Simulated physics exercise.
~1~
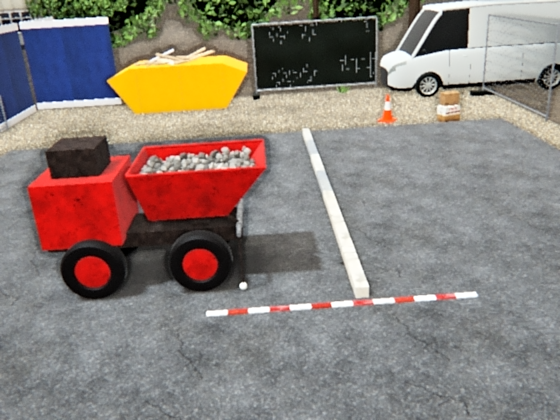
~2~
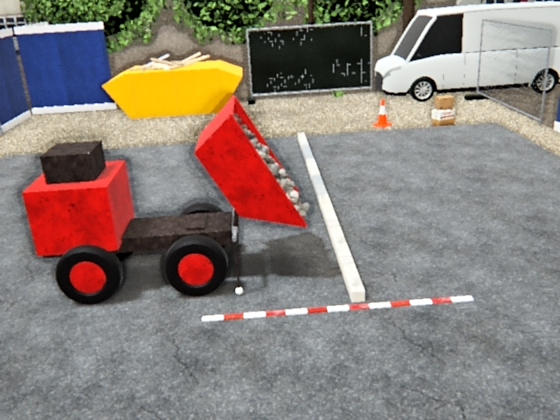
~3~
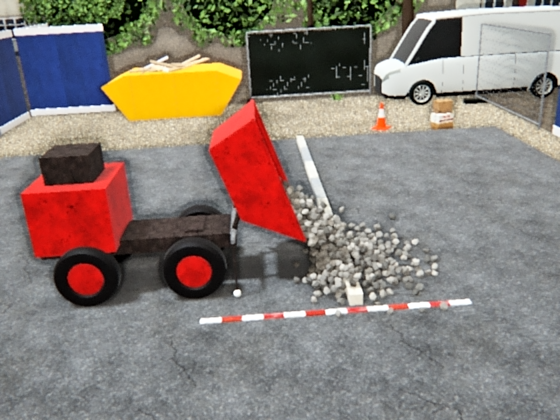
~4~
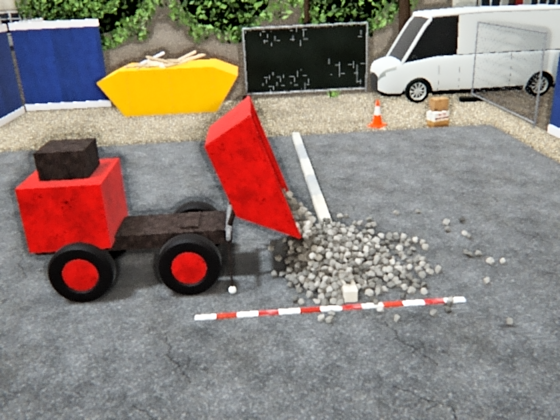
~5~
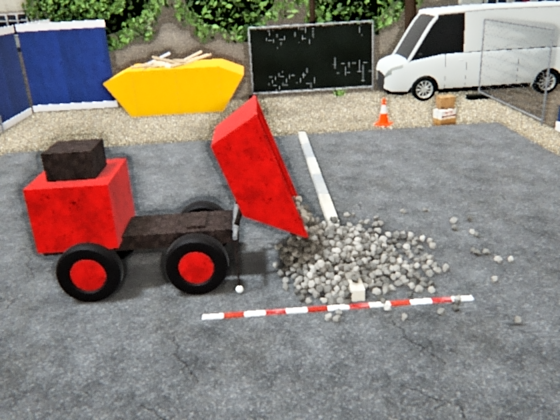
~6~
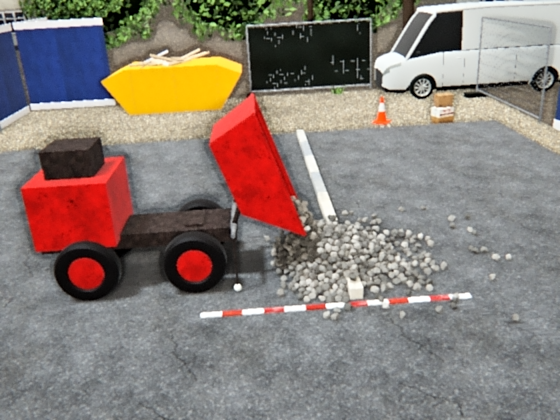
At first, a red dumper stands on grey ground with its skip level and full of grey stones, facing a pale kerb and a red and white striped pole. The skip then tips steeply to the right, and the stones bunch towards its lower lip. As it tilts a little further, they pour out in a rush, spreading over the near end of the kerb. A few scatter farther right and past the striped pole. Finally, the skip stays raised and the stones settle in a low heap, mostly on the dumper's side, with a smaller share beyond the kerb.
